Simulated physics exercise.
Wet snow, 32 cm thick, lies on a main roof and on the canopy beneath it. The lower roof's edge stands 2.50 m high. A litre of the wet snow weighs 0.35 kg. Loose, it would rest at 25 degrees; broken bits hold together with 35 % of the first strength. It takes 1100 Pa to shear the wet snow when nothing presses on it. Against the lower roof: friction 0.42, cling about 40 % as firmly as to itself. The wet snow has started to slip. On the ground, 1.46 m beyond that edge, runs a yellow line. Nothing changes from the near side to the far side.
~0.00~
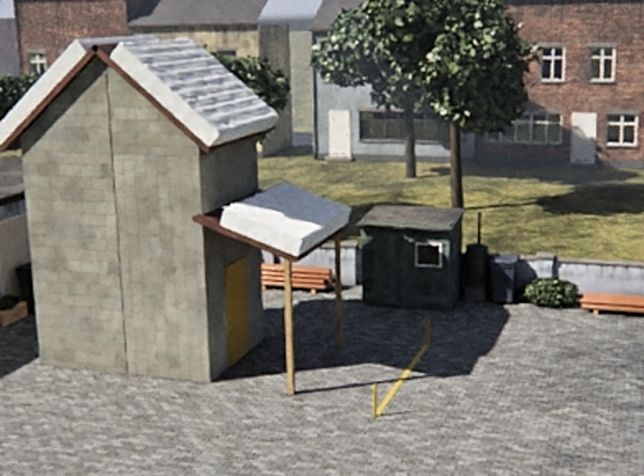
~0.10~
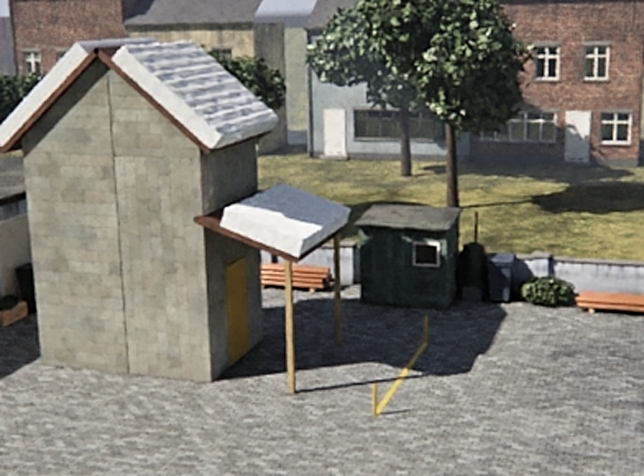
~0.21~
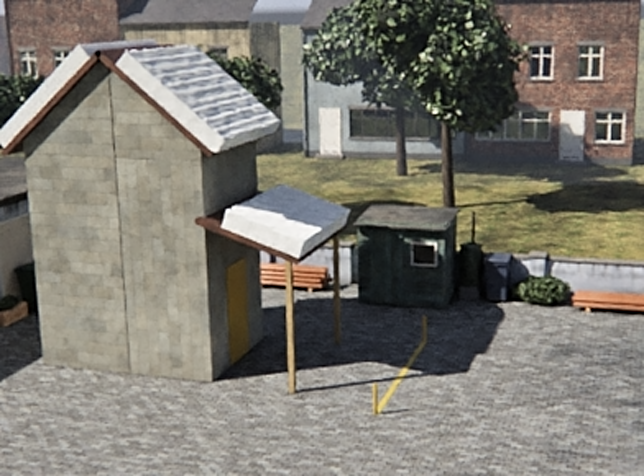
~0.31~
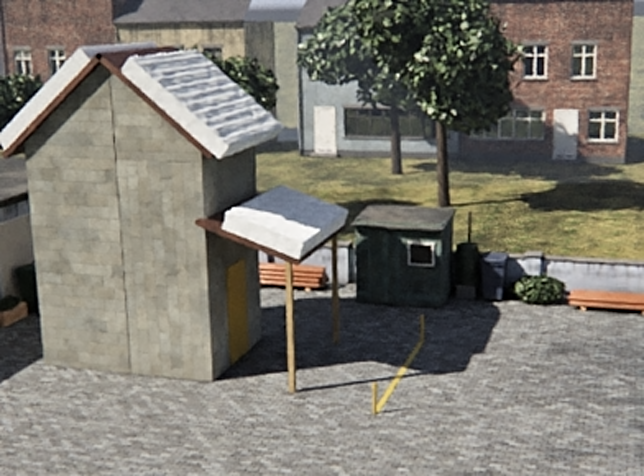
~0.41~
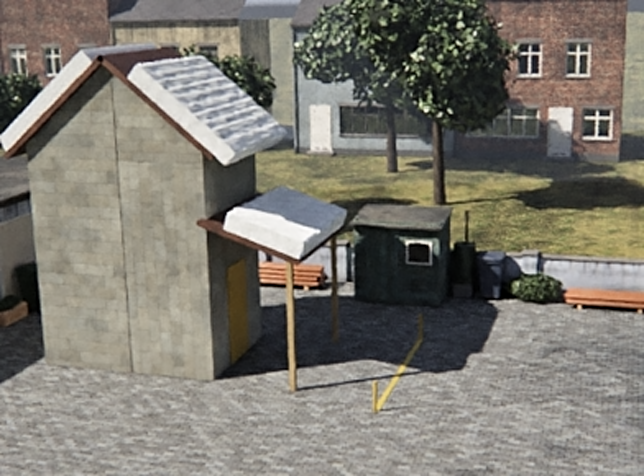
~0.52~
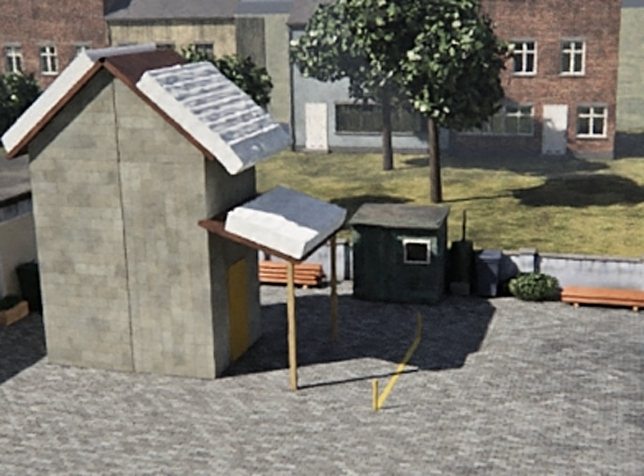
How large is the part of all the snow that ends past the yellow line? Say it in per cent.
About 40 %.
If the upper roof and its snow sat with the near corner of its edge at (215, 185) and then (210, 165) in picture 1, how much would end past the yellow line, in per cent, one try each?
In turn about 12 %, 25 %.
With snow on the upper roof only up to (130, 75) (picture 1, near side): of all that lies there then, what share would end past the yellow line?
It would be near 30 %.
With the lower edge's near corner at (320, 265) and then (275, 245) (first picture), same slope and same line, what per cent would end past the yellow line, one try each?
In that order: 35 %, 40 %.
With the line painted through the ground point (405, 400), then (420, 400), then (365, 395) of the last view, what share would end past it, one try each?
In that order: 30 %, 25 %, 50 %.
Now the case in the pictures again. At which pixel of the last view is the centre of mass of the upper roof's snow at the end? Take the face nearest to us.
Near (396, 380).
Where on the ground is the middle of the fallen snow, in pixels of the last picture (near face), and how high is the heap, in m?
Around (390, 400); it stands about 0.4 m.
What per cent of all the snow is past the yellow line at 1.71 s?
Near 1 %.
After 1.06 s, none is below the lower edge and 0 % is past the line.
After 1.71 s, 37 % is below the lower edge and 1 % is past the line.
After 2.35 s, 73 % is below the lower edge and 37 % is past the line.
After 3.00 s, 73 % is below the lower edge and 40 % is past the line.
After 3.30 s, at the end, 73 % is below the lower edge and 40 % is past the line.
